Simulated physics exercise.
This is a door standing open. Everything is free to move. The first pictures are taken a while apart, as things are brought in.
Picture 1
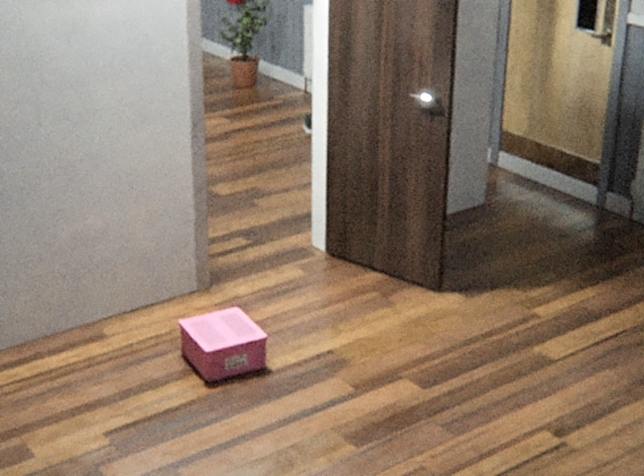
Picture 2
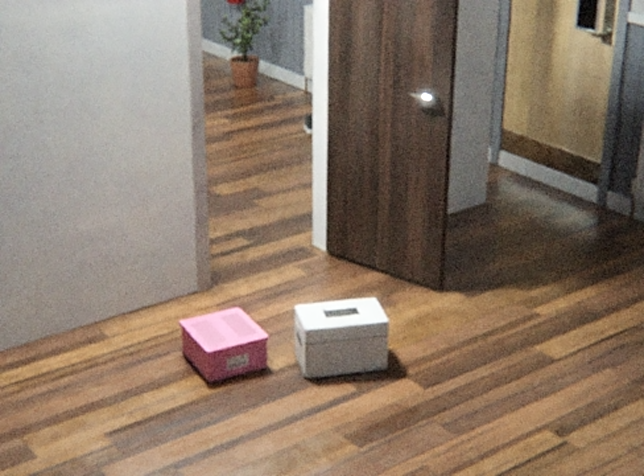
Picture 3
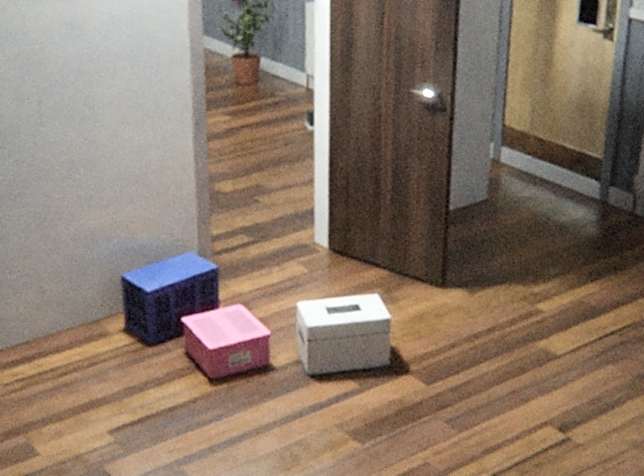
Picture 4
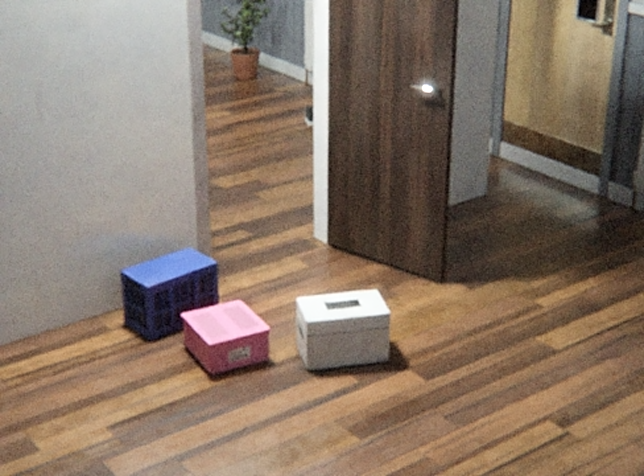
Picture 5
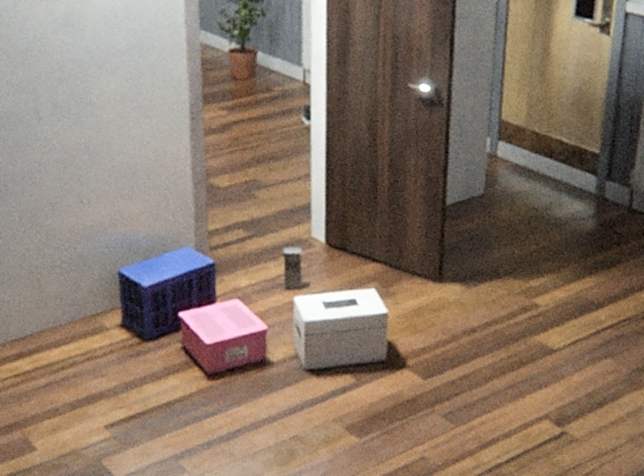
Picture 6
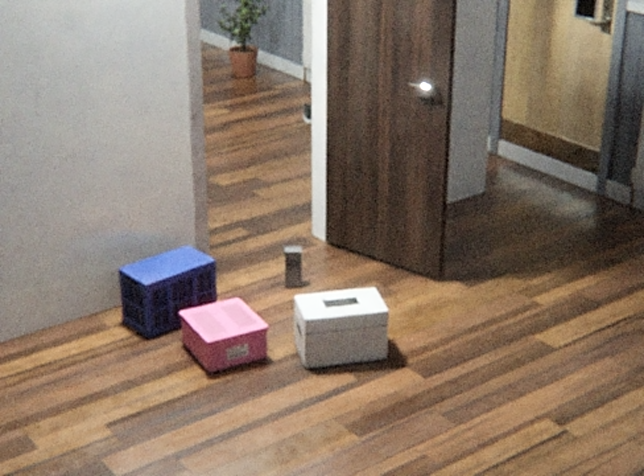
At the start, a pink tote sits alone on the wooden floor near a wide-open brown door. A white toolbox appears to its right, then a blue crate to its left, and later a small grey carton behind them near the doorway, while the door stays still.
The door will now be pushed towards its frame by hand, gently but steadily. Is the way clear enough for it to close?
In the end the door reaches the frame.
Then, 1.80 s past the last view, door 50° open.
Then, 2.60 s past the last view, door 21° open; grey carton displaced well along near (261, 260).
Finally, door 0° open; moved from the start, grey carton; the other 3 still in place. Final places as the last picture's camera would see them, grey carton near (232, 248).
